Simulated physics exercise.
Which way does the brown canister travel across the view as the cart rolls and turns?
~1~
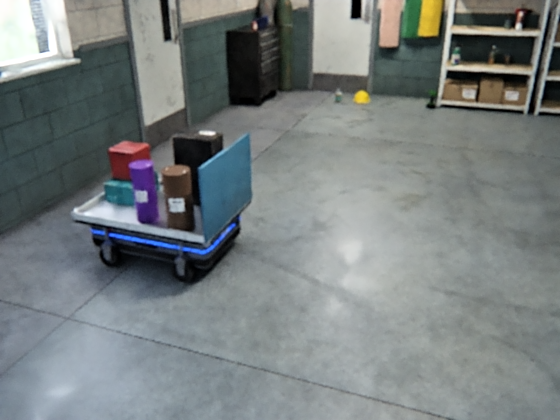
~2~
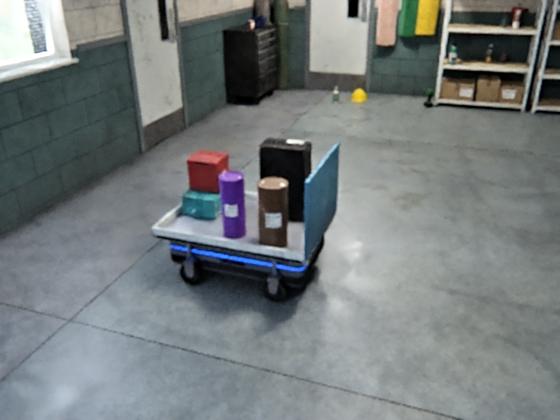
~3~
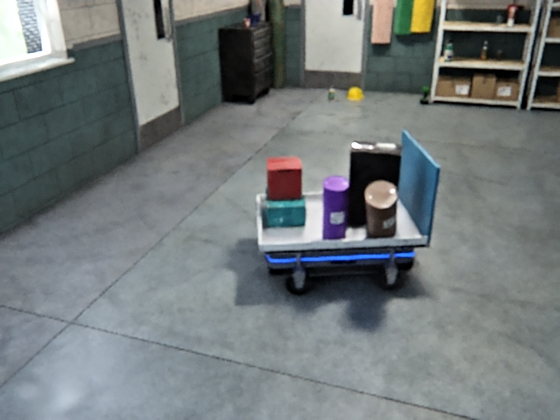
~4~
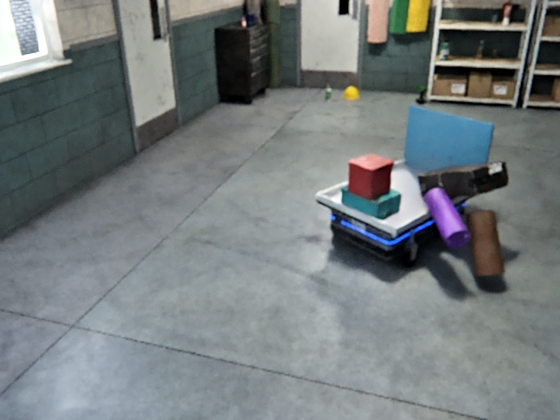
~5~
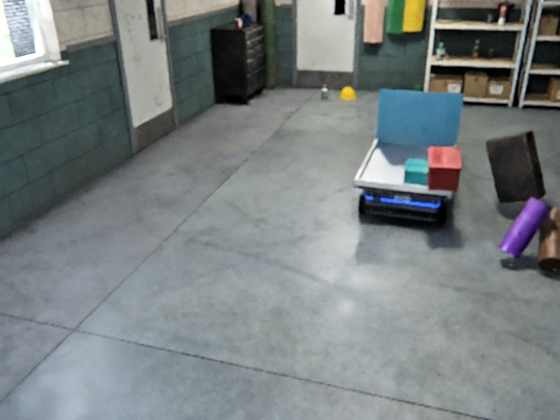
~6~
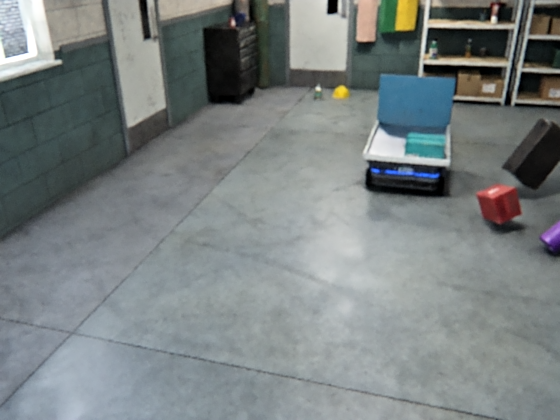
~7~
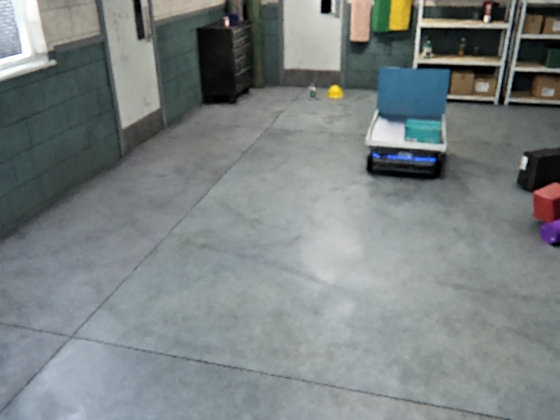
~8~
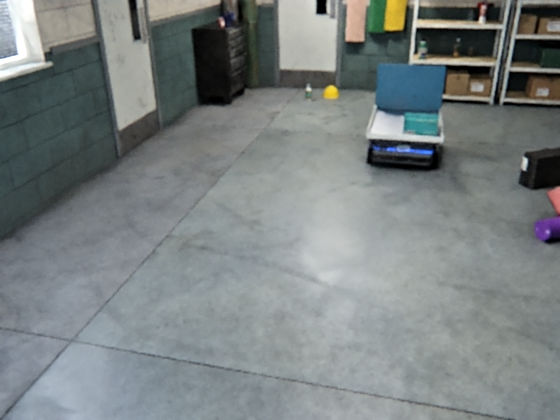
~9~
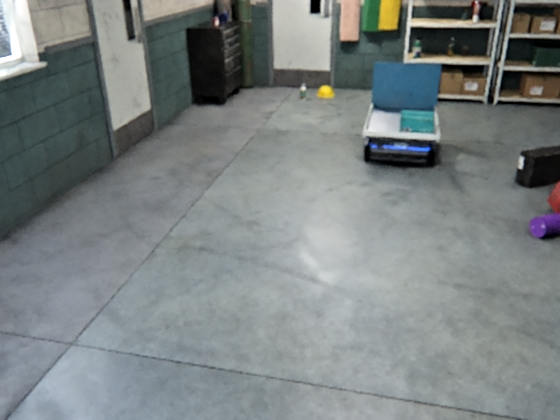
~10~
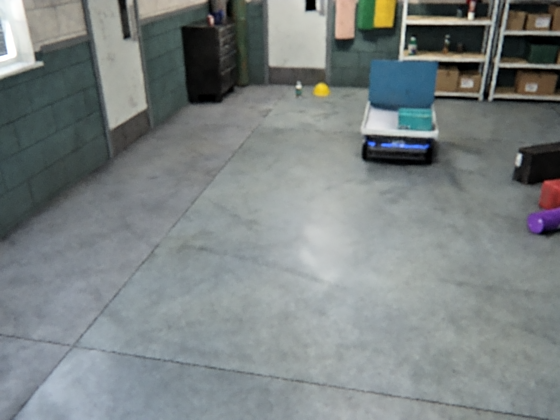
The brown canister moves to the right, first riding on the cart and then falling off its right side.
